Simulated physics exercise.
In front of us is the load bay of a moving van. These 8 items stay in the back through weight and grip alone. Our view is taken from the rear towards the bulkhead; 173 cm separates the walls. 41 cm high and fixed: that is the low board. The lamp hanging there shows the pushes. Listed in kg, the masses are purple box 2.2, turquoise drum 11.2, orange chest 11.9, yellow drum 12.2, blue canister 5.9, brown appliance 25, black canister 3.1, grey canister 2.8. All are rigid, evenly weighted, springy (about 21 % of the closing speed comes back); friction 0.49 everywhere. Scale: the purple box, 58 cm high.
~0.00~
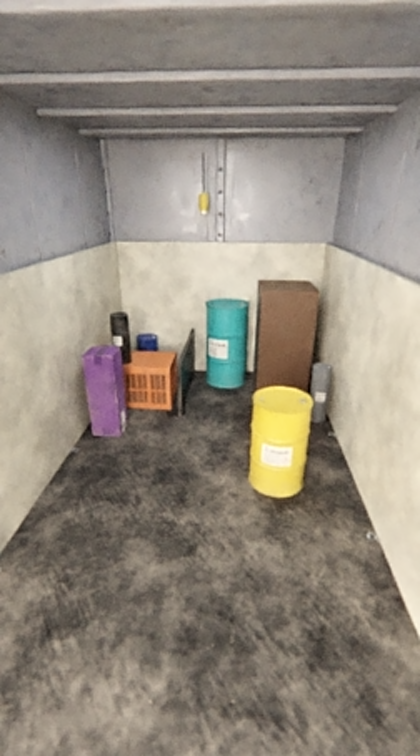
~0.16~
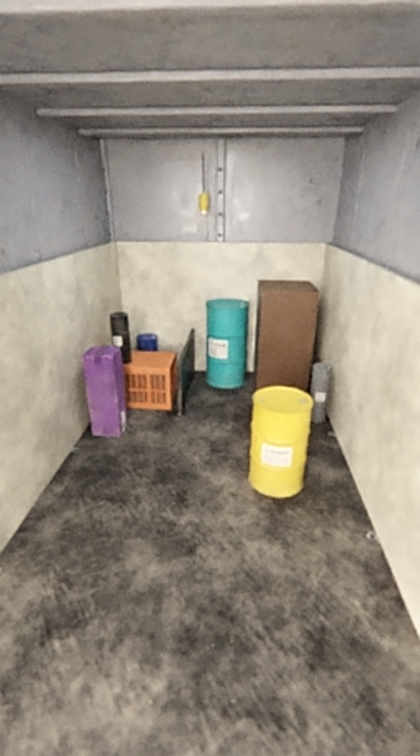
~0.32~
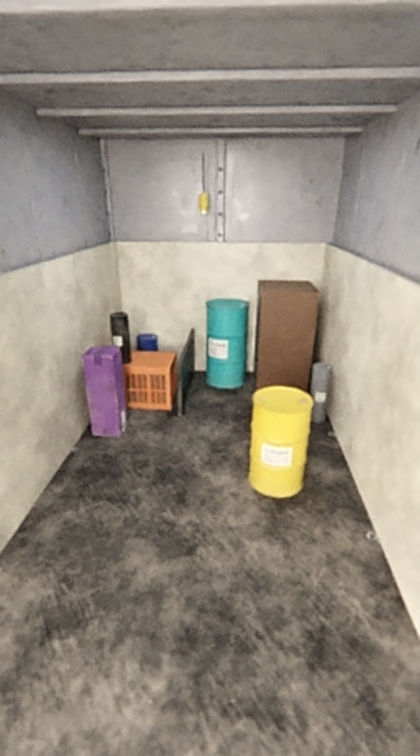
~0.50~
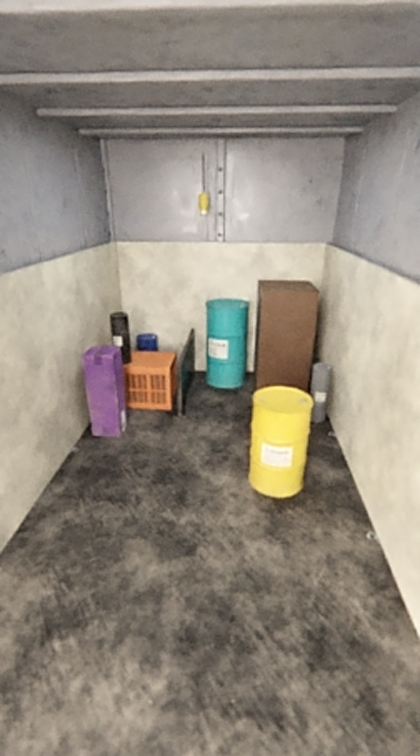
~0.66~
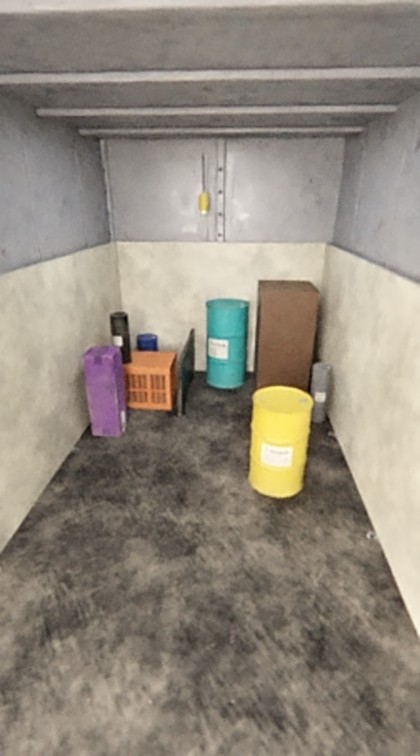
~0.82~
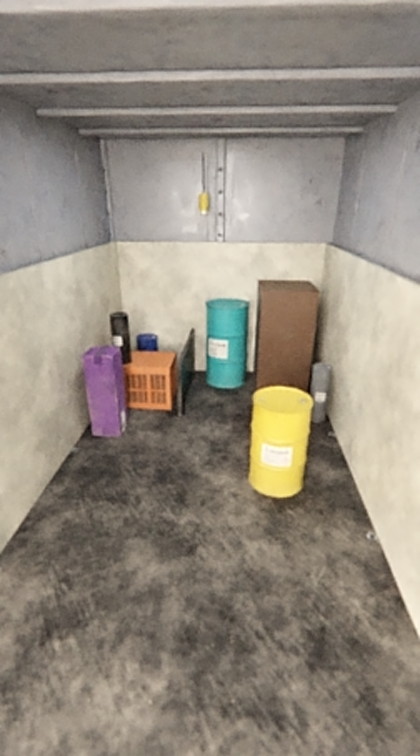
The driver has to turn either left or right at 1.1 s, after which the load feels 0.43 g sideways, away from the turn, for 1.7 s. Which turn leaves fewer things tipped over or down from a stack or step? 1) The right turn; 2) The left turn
(1) The right turn.
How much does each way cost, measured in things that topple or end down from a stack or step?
If it goes left, 2; if it goes right, 1.
Turning left. By 1.92 s, load feels 0.43 g right; purple box tilted 46° near (143, 395); black canister tilted 62°; grey canister tilted 4°.
By 2.22 s, load feels 0.43 g right; purple box on its side near (192, 419); black canister on its side; grey canister tilted 4°.
When it is over (3.6 s), lying over in the back, purple box and black canister; the other 6 within 15 cm of the start. End places, in pixels of the last picture, purple box near (240, 421), turquoise drum near (227, 343).
Turning right instead, grey canister tipped over or down from a stack or step, 1 of 8 in all.
